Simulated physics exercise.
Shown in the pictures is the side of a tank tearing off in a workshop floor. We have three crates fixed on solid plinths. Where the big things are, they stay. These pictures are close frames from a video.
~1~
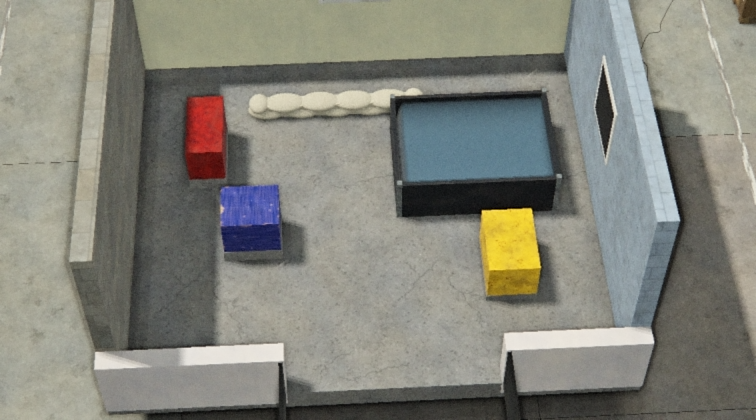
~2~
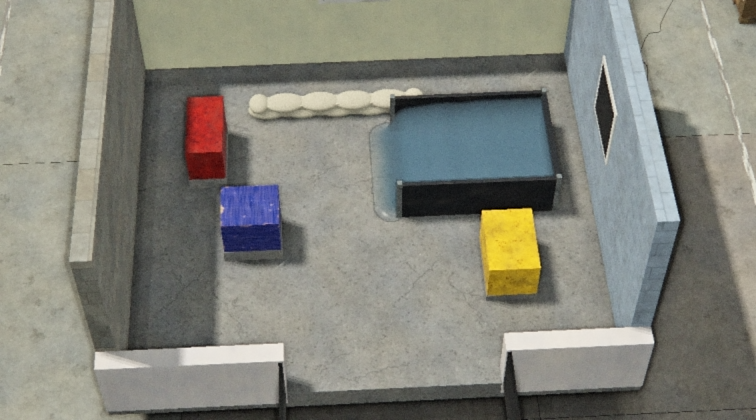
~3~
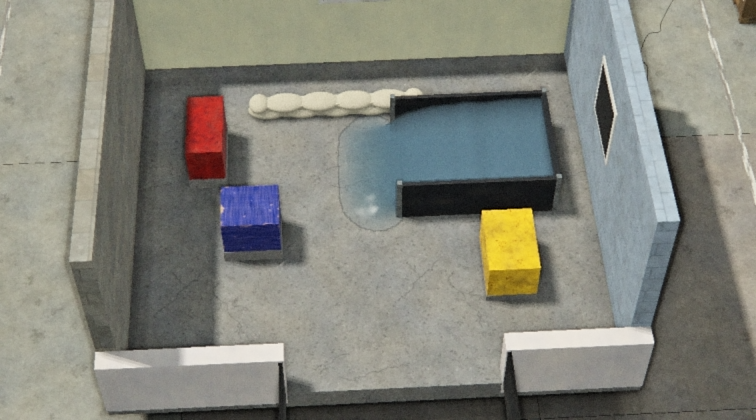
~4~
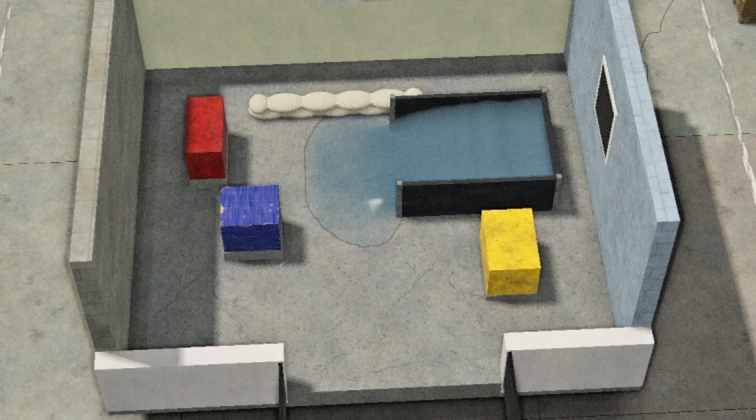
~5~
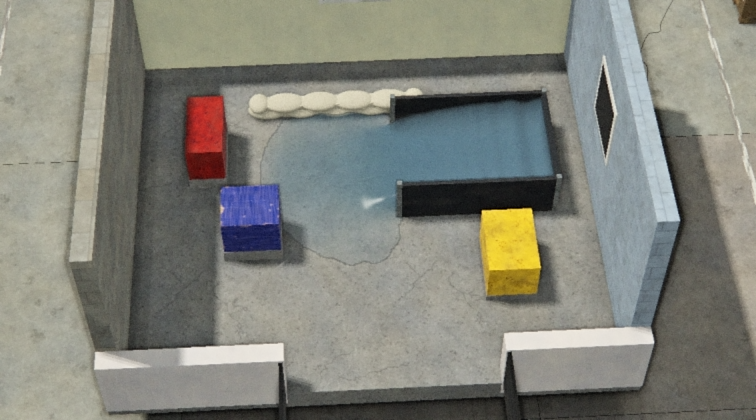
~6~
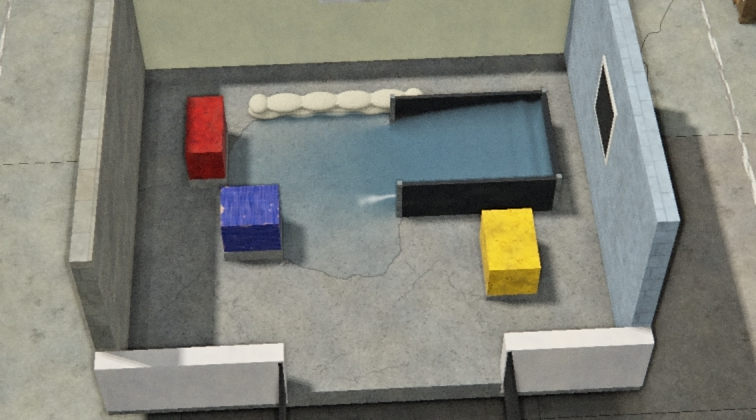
A dark-walled tank of still blue water lost its left side, and the water poured out leftward across the gray floor, spreading past the white sandbag row and reaching the blue and red blocks.
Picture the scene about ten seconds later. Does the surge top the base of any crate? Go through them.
As I see it, the yellow crate remains clear of the water all along, the blue crate doesn't remain clear of the water all along, the red crate doesn't remain clear of the water all along.
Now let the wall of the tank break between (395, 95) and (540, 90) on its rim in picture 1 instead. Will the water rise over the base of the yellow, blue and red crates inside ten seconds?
The yellow crate is not reached; the blue crate is not reached; the red crate is not reached.
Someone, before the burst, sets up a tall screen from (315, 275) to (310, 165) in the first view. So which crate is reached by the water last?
I'd go with the yellow one.
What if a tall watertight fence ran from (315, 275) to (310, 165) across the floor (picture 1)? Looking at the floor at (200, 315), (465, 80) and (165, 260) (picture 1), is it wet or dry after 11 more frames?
First unwetted, then unwetted, then unwetted.
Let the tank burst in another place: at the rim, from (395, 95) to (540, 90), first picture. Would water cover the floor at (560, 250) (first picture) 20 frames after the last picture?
I'd say it's soaked there.
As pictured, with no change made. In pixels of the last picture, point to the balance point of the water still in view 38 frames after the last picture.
Around pixel (300, 196).
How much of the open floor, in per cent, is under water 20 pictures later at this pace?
Close to 55 %.
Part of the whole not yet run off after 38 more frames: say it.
92 %.
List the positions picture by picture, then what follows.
Still water in the open tank at (474, 140), in the first picture.
The front is at (389, 126), out from the gap at (398, 163), in the second picture.
Water pours out at (398, 164) and has run to (359, 124), in the third picture.
The front is at (333, 119), out from the gap at (398, 165), in the fourth picture.
The front is at a hidden place, out from the gap at (398, 165), in the fifth picture.
Water pours out at (398, 165) and has run to a hidden place, in the sixth picture.
A moment on, water covers 25 % of the floor; the yellow crate not reached, the blue crate water round its plinth, the red crate water round its plinth.
Next, water covers 45 % of the floor; the yellow crate not reached, the blue crate water round its plinth, the red crate water round its plinth.
Then, water covers 55 % of the floor; the yellow crate not reached, the blue crate water round its plinth, the red crate water round its plinth.
Later, water covers 80 % of the floor; the yellow crate water round its plinth, the blue crate water round its plinth, the red crate water round its plinth.
In the end, water covers 95 % of the floor; the yellow crate stayed above the water, the blue crate was topped, the red crate was topped.
